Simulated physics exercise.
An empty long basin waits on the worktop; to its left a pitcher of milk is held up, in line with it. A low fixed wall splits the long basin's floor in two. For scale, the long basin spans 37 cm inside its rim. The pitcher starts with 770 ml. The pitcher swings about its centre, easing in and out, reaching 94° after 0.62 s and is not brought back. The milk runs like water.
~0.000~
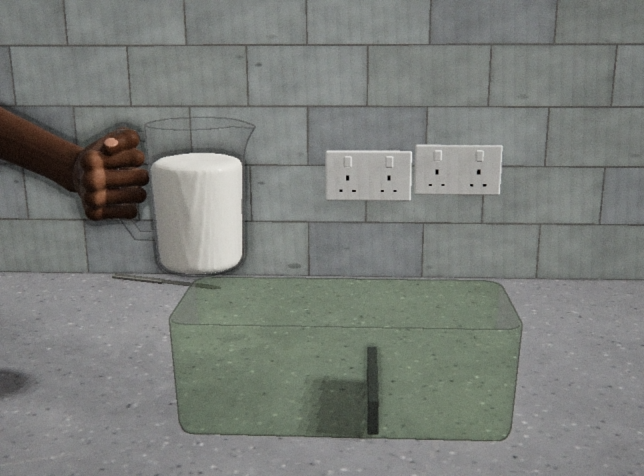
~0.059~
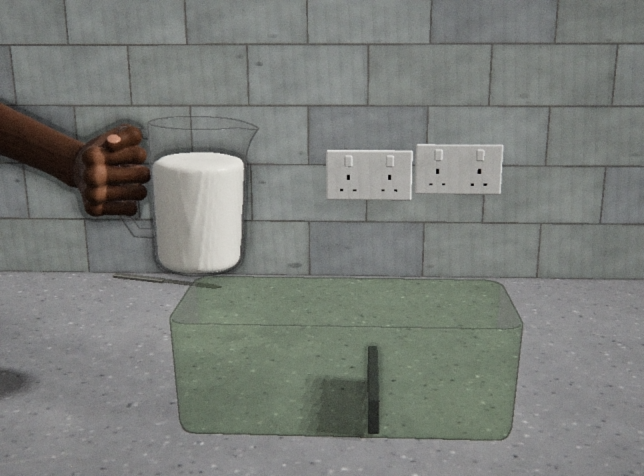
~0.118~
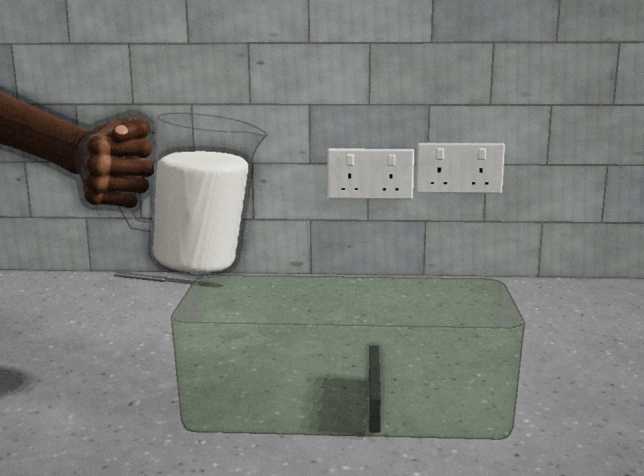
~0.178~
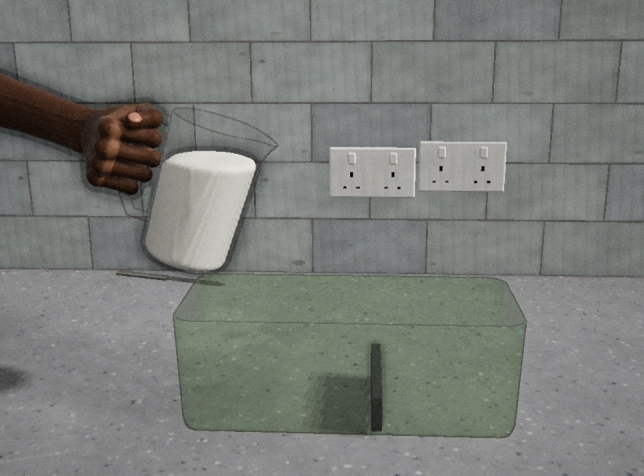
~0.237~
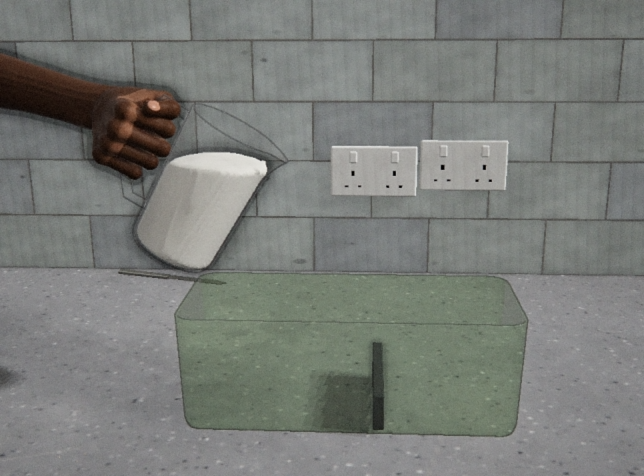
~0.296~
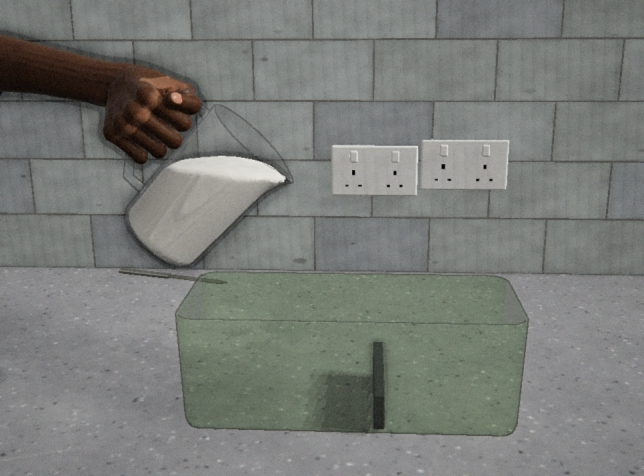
On a speckled grey worktop before a tiled wall with two double sockets, a hand holds a clear pitcher of milk beside an empty green basin, then tilts it steadily rightward, the milk shifting toward its spout.
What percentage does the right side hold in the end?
Roughly 9 per cent is past the wall.
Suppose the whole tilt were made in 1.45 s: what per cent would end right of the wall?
Then about 5 per cent.
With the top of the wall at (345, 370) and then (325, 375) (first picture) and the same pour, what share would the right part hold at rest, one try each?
First 65, then 90 per cent.
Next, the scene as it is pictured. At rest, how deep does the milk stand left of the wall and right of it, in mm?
Some 22 mm on the left and 4 mm on the right.
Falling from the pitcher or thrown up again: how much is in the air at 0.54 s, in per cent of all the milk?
Some 16 per cent.
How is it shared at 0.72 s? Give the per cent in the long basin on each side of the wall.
Left about 42, right about 0.
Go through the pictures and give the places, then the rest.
In the first picture, tilt 0°; pouring edge (255, 126); surface from (154, 161) to (241, 161); the long basin's rim runs from (183, 300) to (511, 305); the wall's top is at (373, 373).
In the second picture, tilt 2°; pouring edge (258, 127); surface from (157, 159) to (243, 163).
In the third picture, tilt 8°; pouring edge (267, 133); surface from (160, 158) to (248, 162).
In the fourth picture, tilt 18°; pouring edge (278, 144); surface from (163, 169) to (256, 163).
In the fifth picture, tilt 30°; pouring edge (288, 161); surface from (160, 181) to (268, 165).
In the sixth picture, tilt 44°; pouring edge (294, 181); surface from (145, 188) to (286, 173).
By 0.54 s the tilt is 90° and 75 per cent is still to pour, 9 is left of the wall and 0 right of it.
By 0.72 s the tilt is 94° and 40 per cent is still to pour, 42 is left of the wall and 0 right of it.
By 0.91 s the tilt is 94° and 18 per cent is still to pour, 65 is left of the wall and 8 right of it.
By 1.12 s the tilt is 94° and 8 per cent is still to pour, 79 is left of the wall and 8 right of it.
At rest 88 per cent lies left of the wall, 9 right of it and 2 outside.
